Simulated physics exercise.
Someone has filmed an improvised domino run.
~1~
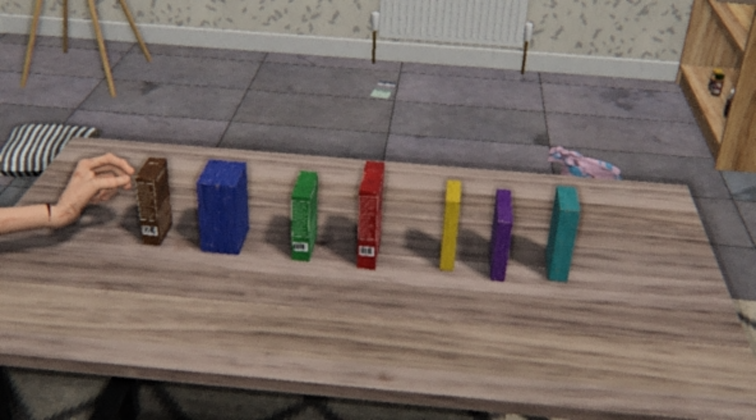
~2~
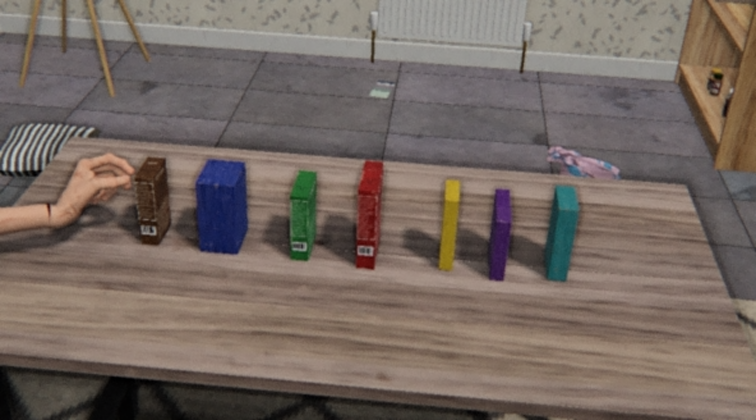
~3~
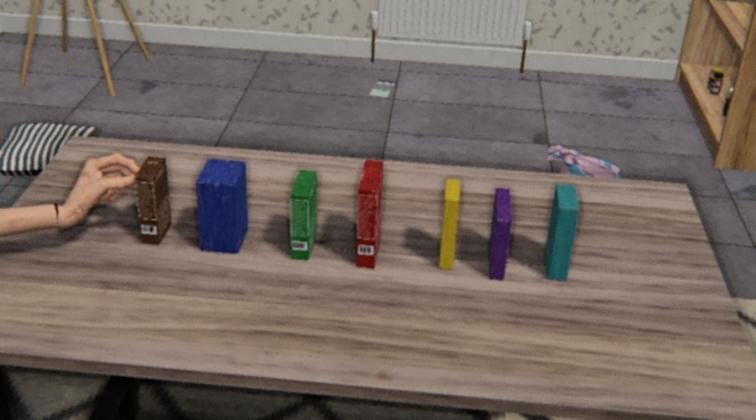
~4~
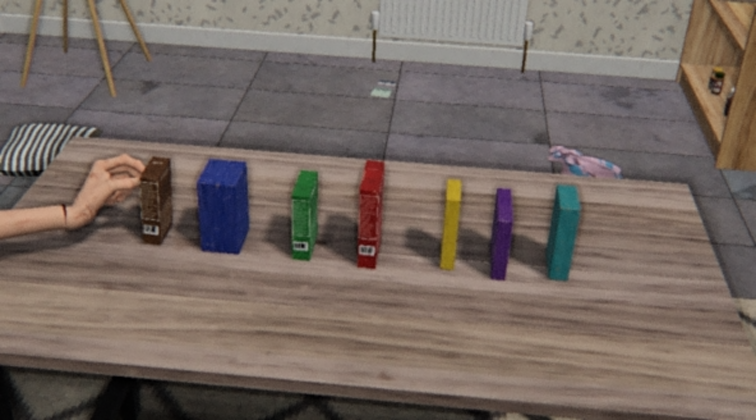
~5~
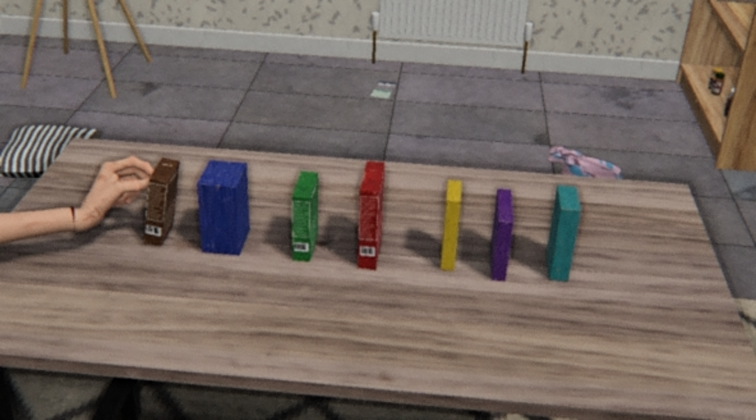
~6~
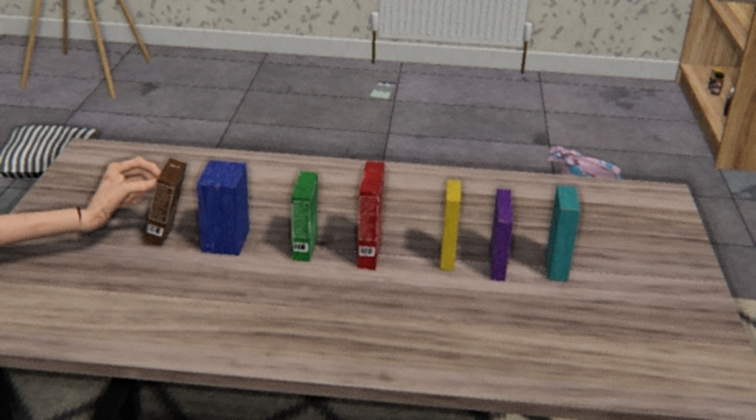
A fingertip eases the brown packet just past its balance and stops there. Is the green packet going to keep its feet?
The green packet stays upright.
Then, 0.10 s after the last picture, brown packet 23° over.
Then, 0.30 s after the last picture, brown packet 32° over.
At rest, all 5 in place. Seen from the same camera at the end, green packet near (305, 216).
